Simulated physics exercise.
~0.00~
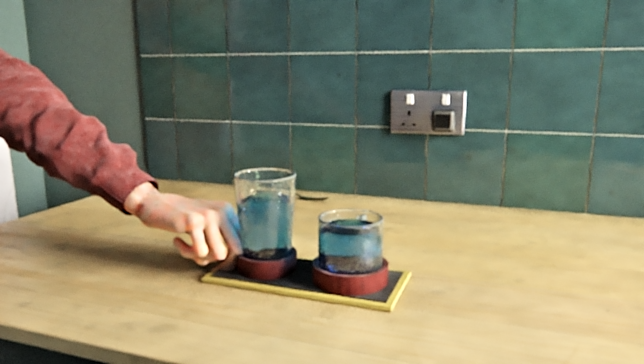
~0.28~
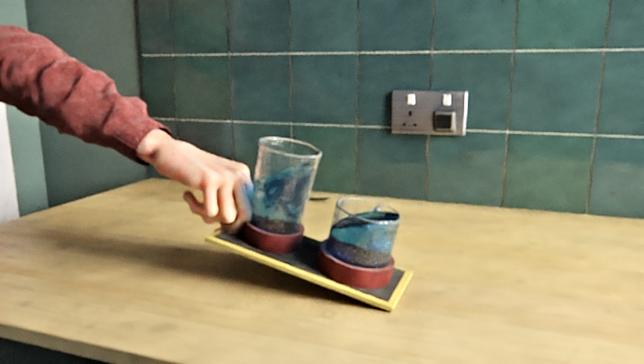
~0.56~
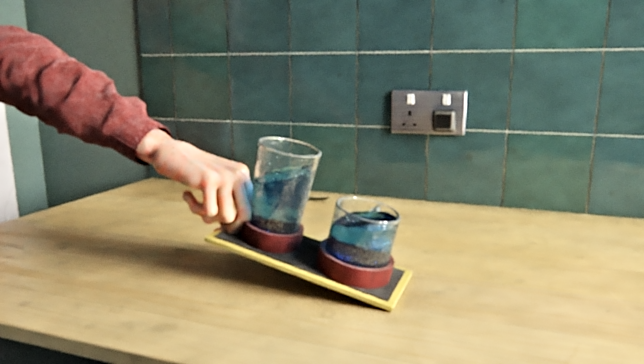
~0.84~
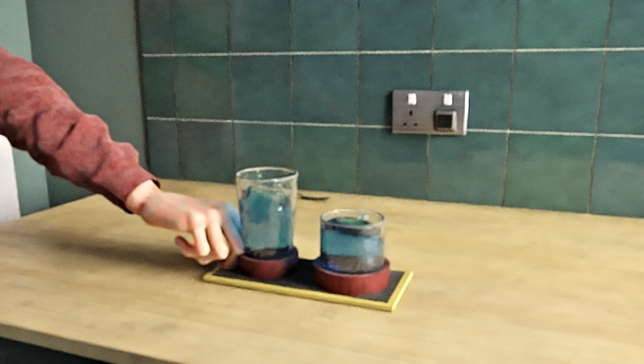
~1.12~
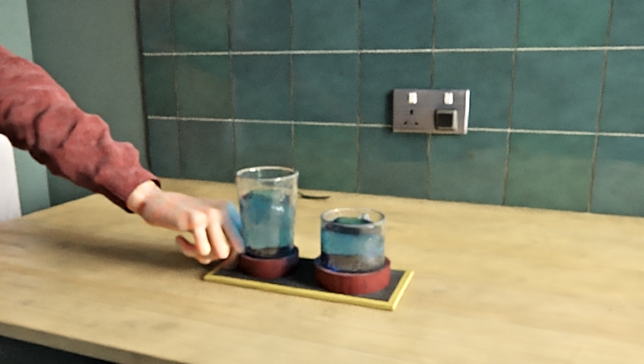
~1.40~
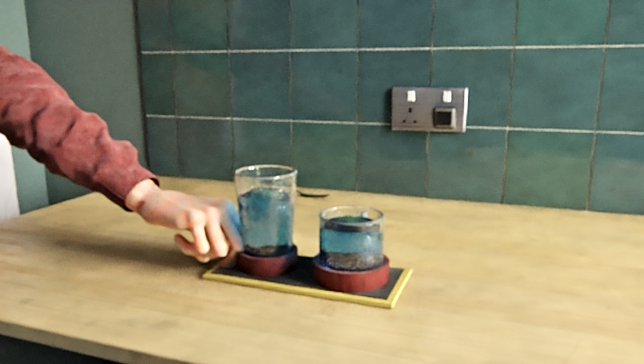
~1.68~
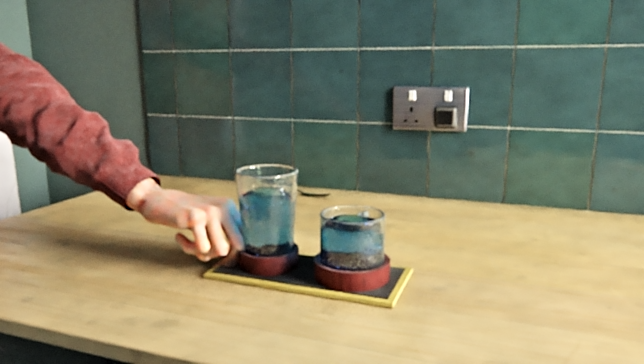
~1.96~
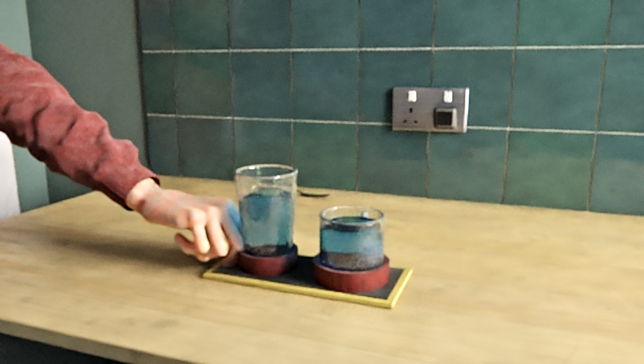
A hand tilts a tray holding two glasses of water, then lowers it flat again.
